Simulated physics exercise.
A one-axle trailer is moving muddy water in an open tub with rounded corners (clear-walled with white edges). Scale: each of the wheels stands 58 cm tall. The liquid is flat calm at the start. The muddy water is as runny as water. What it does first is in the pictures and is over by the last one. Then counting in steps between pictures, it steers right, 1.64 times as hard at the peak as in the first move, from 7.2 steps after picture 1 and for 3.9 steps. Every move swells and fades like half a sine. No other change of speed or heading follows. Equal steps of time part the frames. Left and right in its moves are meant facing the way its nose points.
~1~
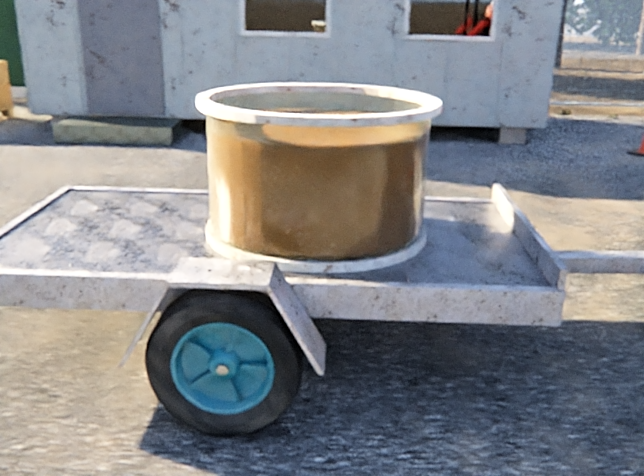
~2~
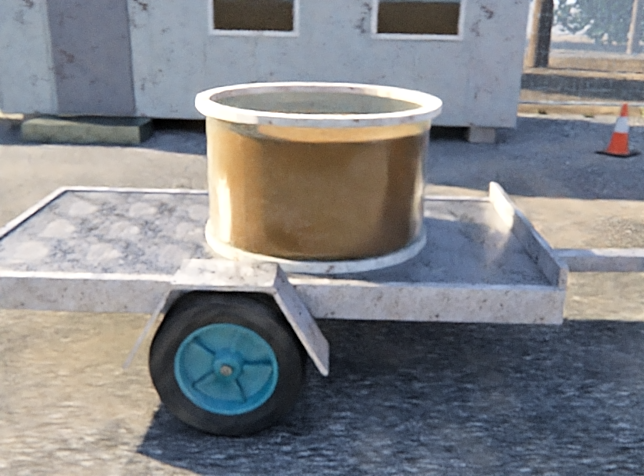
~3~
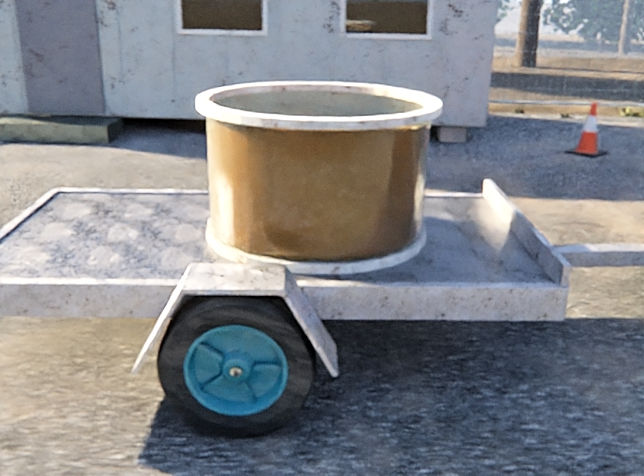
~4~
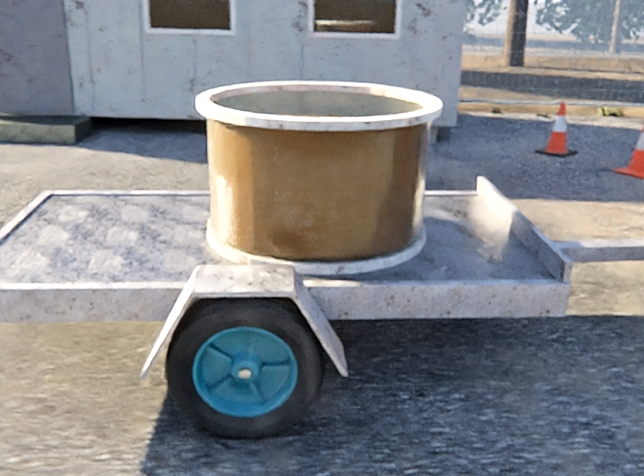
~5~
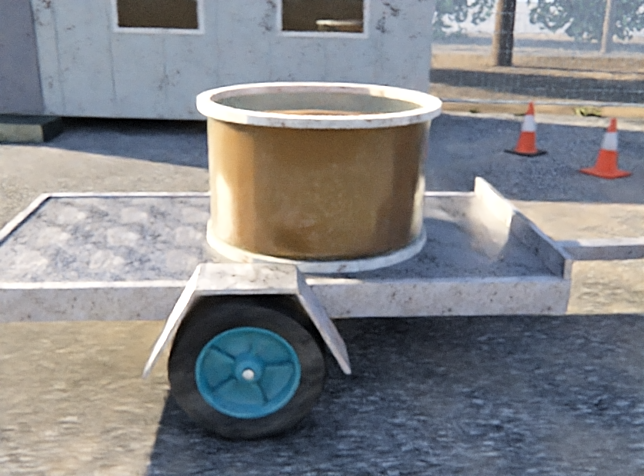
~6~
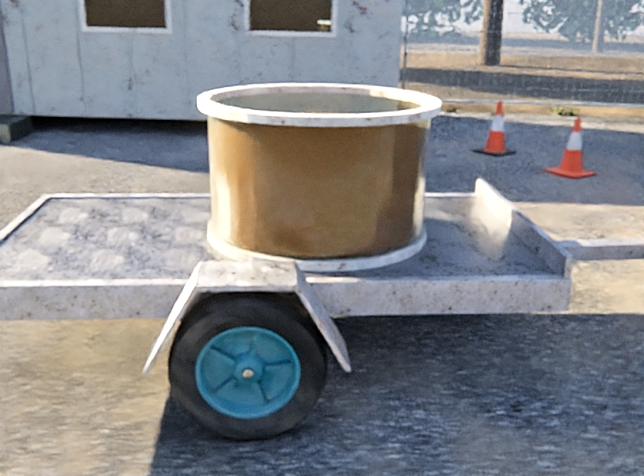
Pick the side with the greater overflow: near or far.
More leaves at the far one.
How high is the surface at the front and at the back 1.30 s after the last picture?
About 44 cm in front and 44 cm behind.
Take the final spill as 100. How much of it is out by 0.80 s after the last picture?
Some 50 per cent by then.
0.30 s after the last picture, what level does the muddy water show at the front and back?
Front 46 cm, back 46 cm.
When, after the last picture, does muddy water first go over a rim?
Near 0.7 s.
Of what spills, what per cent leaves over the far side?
About 80 per cent.
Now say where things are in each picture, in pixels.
In the first picture, level at the front (390, 135); level at the back (243, 131); still flat; the front is on the right, levels are read along the near wall; a wheel hub at (221, 375).
In the second picture, level at the front (391, 130); level at the back (244, 131); still flat.
In the third picture, level at the front (393, 129); level at the back (246, 125); rising 8° towards the near side.
In the fourth picture, level at the front (396, 120); level at the back (248, 115); rising 17° towards the near side.
In the fifth picture, level at the front (396, 116); level at the back (249, 110); rising 18° towards the near side.
In the sixth picture, level at the front (396, 118); level at the back (249, 116); rising 15° towards the near side; a wheel hub at (248, 379).
Then, 0.30 s after the last picture, front 47 cm, middle 48 cm, back 47 cm above the floor; no loss so far.
Then, 0.80 s after the last picture, front 45 cm, middle 49 cm, back 45 cm above the floor; the loss stands at 3 per cent, over the far side.
Then, 1.30 s after the last picture, front 43 cm, middle 45 cm, back 45 cm above the floor; the loss stands at 4 per cent, over the far side, a little elsewhere.
Then, 3.53 s after the last picture, the loss stands at 6 per cent, over the far side, a little elsewhere; the far side has passed 5 per cent and the near side 1.
